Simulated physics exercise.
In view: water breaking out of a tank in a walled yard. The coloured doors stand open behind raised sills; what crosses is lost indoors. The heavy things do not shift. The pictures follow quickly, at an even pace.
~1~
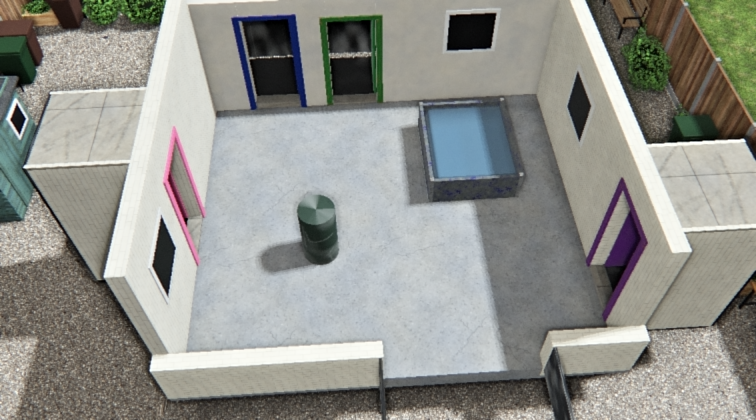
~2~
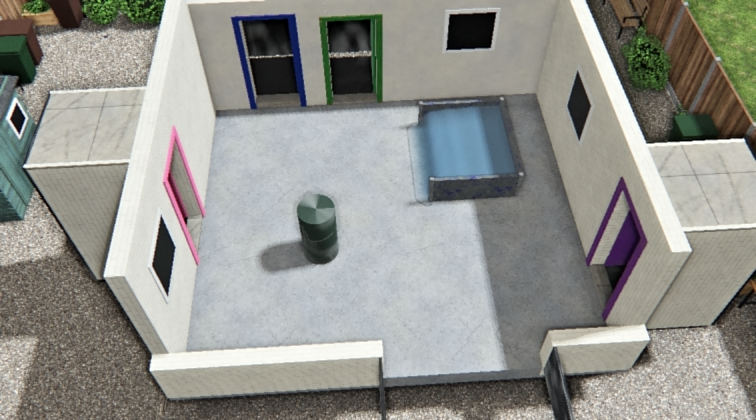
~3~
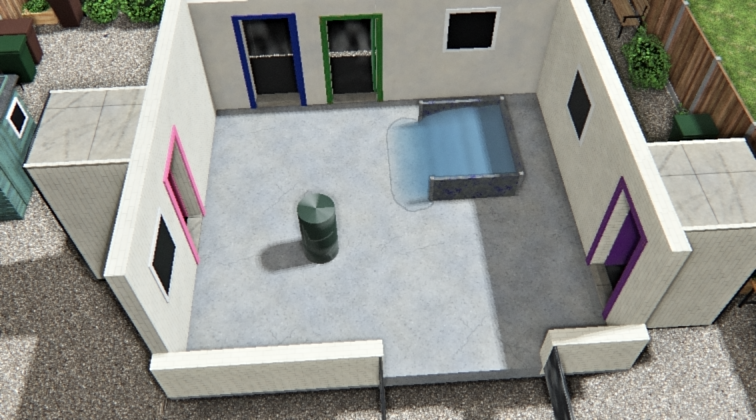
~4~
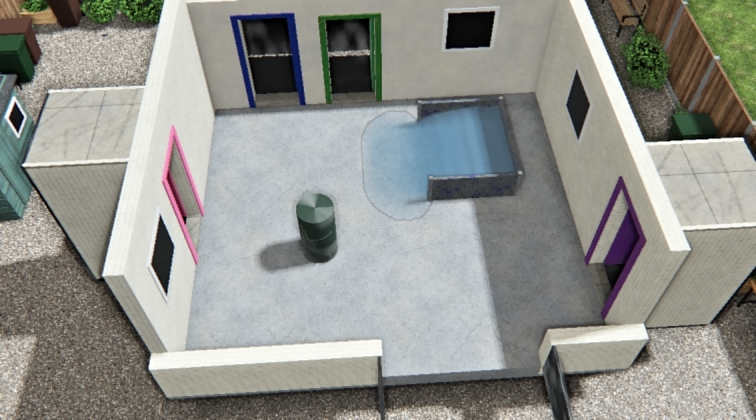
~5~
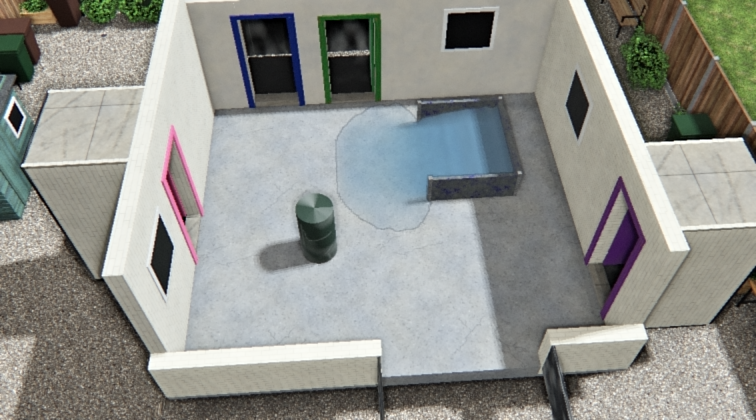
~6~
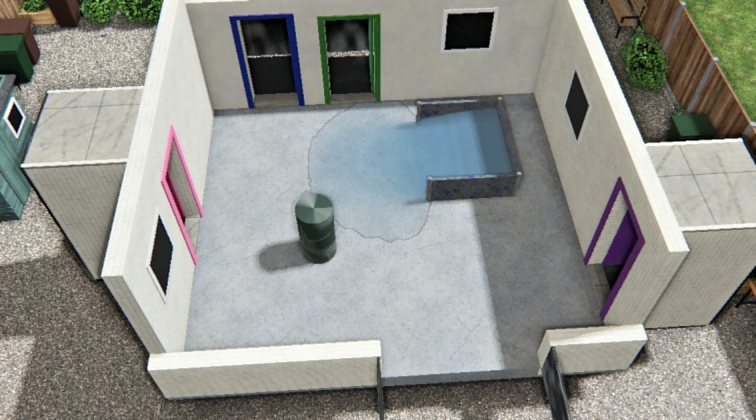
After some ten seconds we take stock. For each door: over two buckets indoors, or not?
The pink door floods; the green door floods; the purple door holds within the limit; the blue door holds within the limit.
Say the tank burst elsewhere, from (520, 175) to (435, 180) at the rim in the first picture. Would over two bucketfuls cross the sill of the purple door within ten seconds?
My reading: The purple door is over.
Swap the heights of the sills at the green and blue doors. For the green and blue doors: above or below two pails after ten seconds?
Then: Green door keeps below it; blue door takes more.
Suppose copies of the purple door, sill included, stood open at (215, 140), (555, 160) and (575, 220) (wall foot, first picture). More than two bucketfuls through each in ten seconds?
As listed: Floods, lets less in, takes less.
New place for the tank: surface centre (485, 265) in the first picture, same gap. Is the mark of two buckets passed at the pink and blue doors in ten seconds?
Pink door keeps below it; blue door holds.
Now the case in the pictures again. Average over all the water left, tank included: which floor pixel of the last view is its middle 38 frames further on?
Roughly at (300, 212).
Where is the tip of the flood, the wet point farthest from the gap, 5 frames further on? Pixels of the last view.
Roughly at (205, 190).
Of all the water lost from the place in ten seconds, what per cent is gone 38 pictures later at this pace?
About 65 per cent.
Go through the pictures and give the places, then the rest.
In the first picture, the open tank at (468, 141) is whole and still.
In the second picture, water pours out at (427, 156) and has run to (425, 201).
In the third picture, the front is at (413, 207), out from the gap at (427, 156).
In the fourth picture, water pours out at (426, 156) and has run to (396, 215).
In the fifth picture, water pours out at (425, 156) and has run to (357, 210).
In the sixth picture, water pours out at (425, 156) and has run to (316, 142).
A moment on, water covers 35 % of the floor; the pink door not reached, the green door under two buckets in, the purple door not reached, the blue door wet at the sill, nothing in.
Next, water covers 45 % of the floor; the pink door under two buckets in, the green door under two buckets in, the purple door not reached, the blue door wet at the sill, nothing in.
Then, water covers 50 % of the floor; the pink door over two buckets in, the green door over two buckets in, the purple door not reached, the blue door wet at the sill, nothing in.
Later, water covers 55 % of the floor; the pink door over two buckets in, the green door over two buckets in, the purple door not reached, the blue door under two buckets in.
In the end, water covers 90 % of the floor; the pink door over two buckets in, the green door over two buckets in, the purple door wet at the sill, nothing in, the blue door under two buckets in.
